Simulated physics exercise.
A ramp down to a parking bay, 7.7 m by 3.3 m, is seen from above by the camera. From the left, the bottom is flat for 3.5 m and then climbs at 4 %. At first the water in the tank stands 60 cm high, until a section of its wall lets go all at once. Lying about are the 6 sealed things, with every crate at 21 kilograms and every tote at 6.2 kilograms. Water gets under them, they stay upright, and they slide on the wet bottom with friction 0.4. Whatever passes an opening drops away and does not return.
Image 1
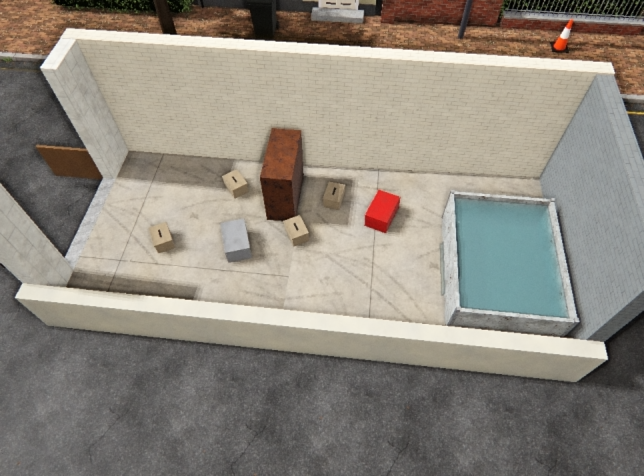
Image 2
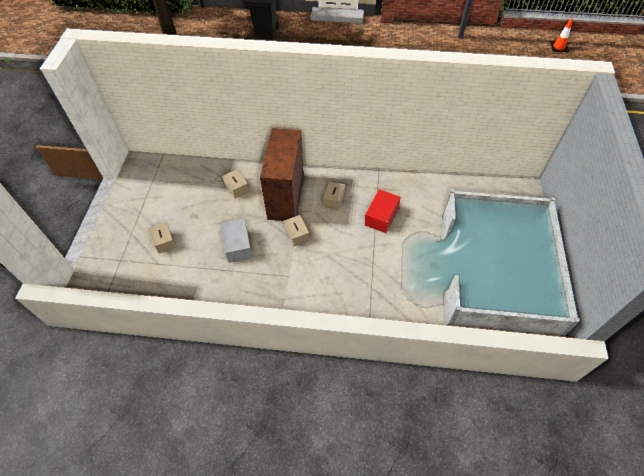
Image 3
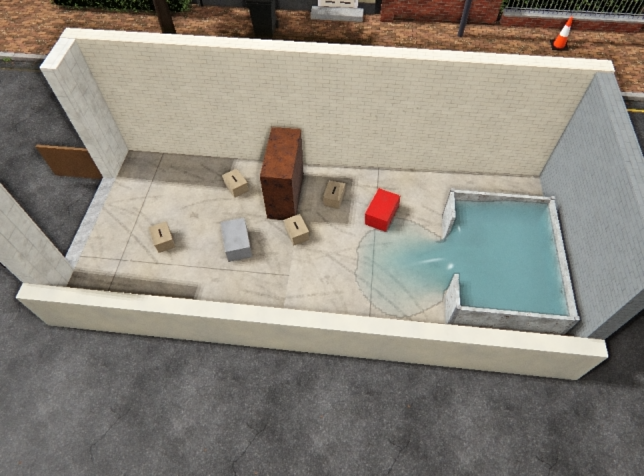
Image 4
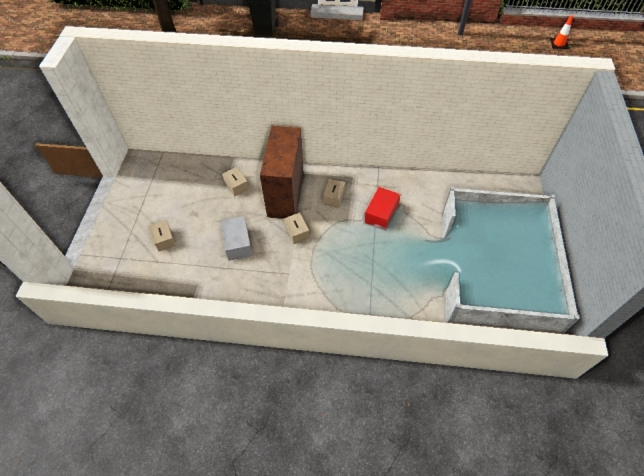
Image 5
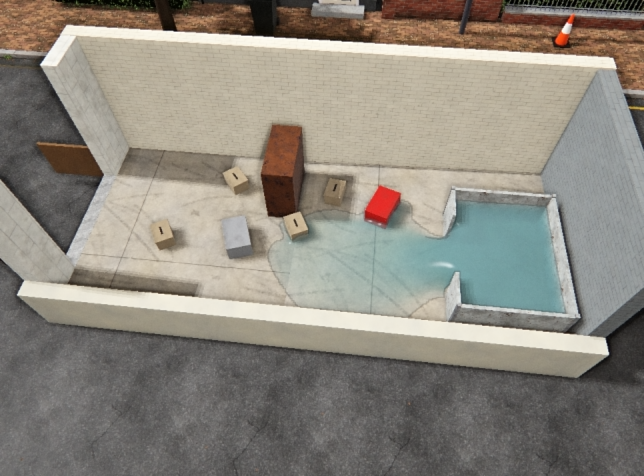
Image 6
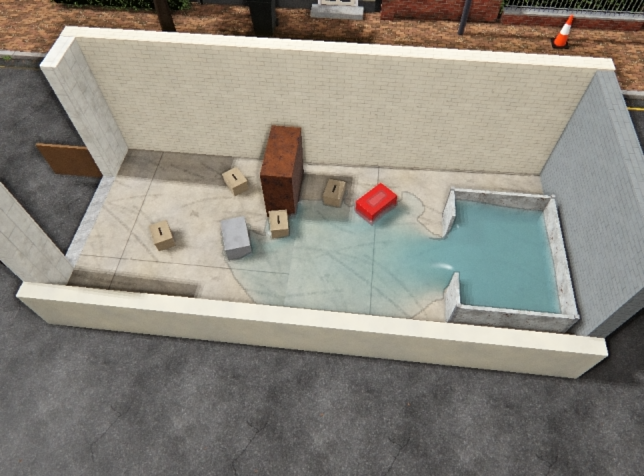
Water pours from a tank's broken wall and spreads left, slightly shifting a red crate and a small box.
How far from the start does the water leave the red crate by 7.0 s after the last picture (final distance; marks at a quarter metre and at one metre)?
Moderately displaced.
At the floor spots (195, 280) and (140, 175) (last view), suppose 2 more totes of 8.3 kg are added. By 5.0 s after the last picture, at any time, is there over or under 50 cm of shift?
Respectively higher and lower.
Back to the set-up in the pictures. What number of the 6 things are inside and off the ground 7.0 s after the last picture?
The count is 1.
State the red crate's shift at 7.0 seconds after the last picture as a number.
Some 60 cm, give or take.
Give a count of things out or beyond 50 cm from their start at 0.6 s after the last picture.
My count gives 3.
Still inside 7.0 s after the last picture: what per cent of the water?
Roughly 58 percent.
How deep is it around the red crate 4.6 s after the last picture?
Roughly 4 cm.
Then, 0.6 s after the last picture the red crate is near (356, 172), 0.8 m from its start, aground; 0 of 6 are out; 0 afloat.
Then, 2.6 s after the last picture the red crate is near (382, 171), 0.7 m from its start, aground; 2 of 6 are out; 1 afloat.
Then, 4.6 s after the last picture the red crate is near (383, 172), 0.7 m from its start, aground; 2 of 6 are out; 2 afloat.
Then, 7.0 s after the last picture the red crate is near (383, 172), 0.7 m from its start, aground; 2 of 6 are out; 1 afloat.
